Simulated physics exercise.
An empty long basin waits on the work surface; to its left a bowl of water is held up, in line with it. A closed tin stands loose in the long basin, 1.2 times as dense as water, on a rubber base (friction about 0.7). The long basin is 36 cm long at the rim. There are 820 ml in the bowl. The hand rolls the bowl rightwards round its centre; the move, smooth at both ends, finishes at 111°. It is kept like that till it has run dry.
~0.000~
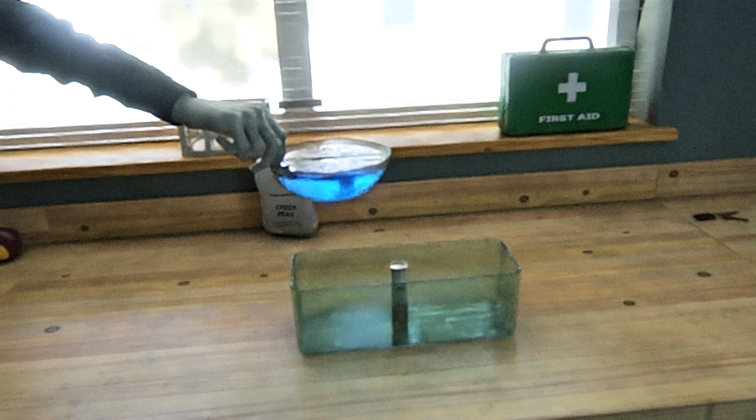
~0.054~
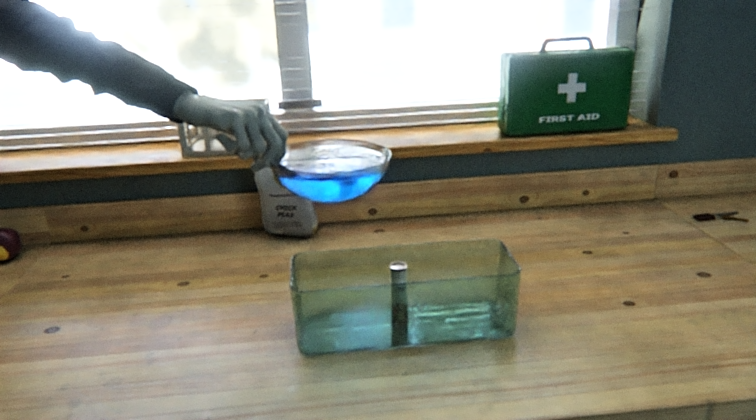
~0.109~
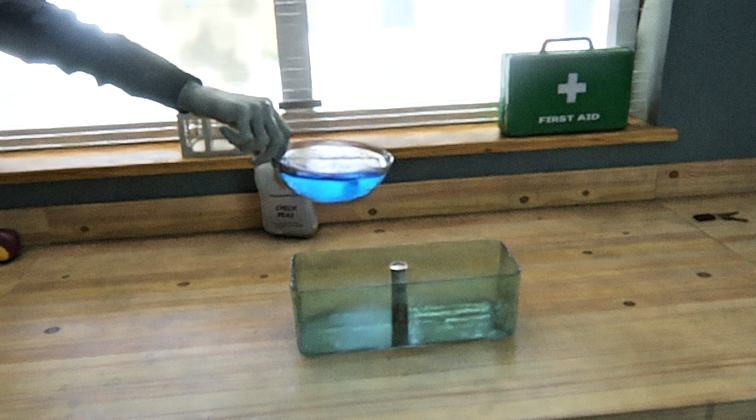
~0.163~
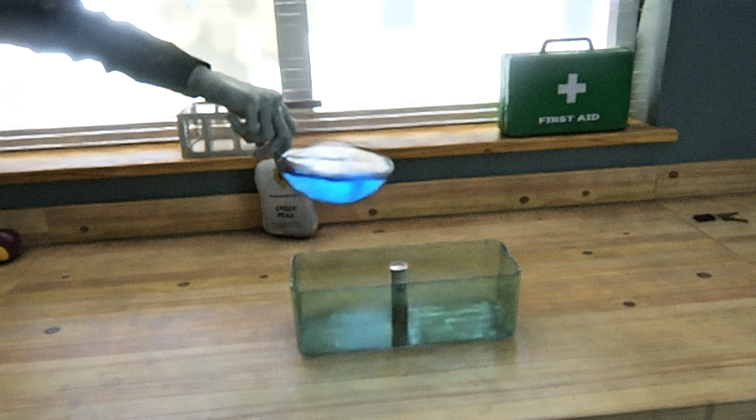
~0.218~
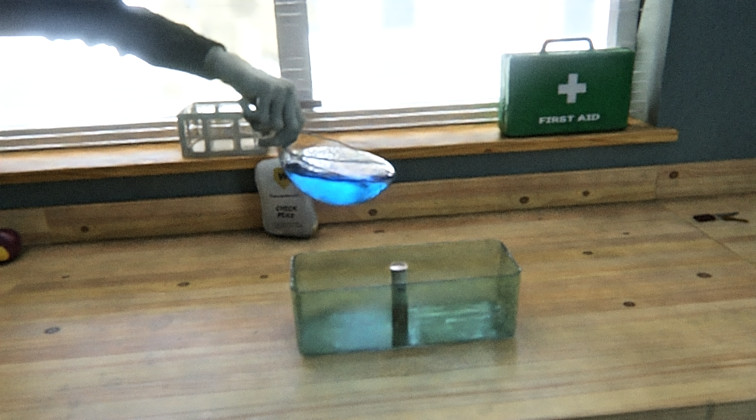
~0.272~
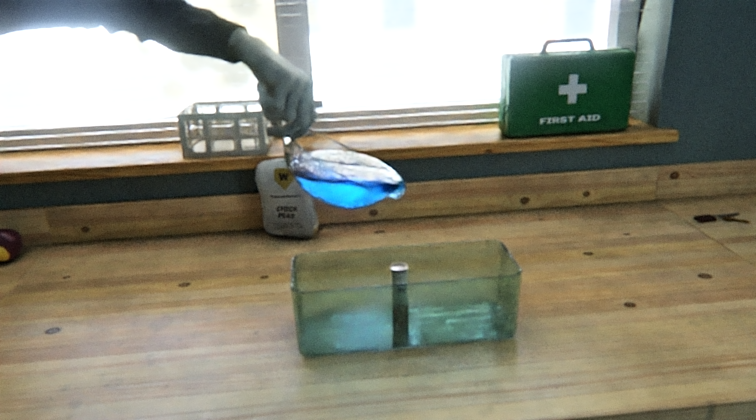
The clip shows a hand holding a clear bowl of blue liquid above a wooden counter, near a glass basin with a small upright tin inside, then gradually tilting the bowl rightwards until the liquid reaches its lowered right rim.
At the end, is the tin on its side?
The tin remains upright.
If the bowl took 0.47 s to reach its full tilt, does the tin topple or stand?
Then it remains upright.
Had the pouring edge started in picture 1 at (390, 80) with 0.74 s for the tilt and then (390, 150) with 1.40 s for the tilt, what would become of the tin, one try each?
First it topples; then it remains upright.
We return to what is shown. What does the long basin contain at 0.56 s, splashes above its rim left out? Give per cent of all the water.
About 68 per cent.
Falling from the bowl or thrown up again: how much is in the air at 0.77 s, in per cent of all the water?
Some 10 per cent.
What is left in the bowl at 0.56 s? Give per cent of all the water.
About 1 per cent.
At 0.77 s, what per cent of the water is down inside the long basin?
About 82 per cent.
By 0.56 s the tilt is 96° and 1 per cent is still to pour; the tin stands where it began.
By 0.77 s the tilt is 111° and 0 per cent is still to pour; the tin stands where it began.
By 1.00 s the tilt is 111° and 0 per cent is still to pour; the tin stands where it began.
By 1.24 s the tilt is 111° and 0 per cent is still to pour; the tin stands where it began.
At rest the tin stands where it began.
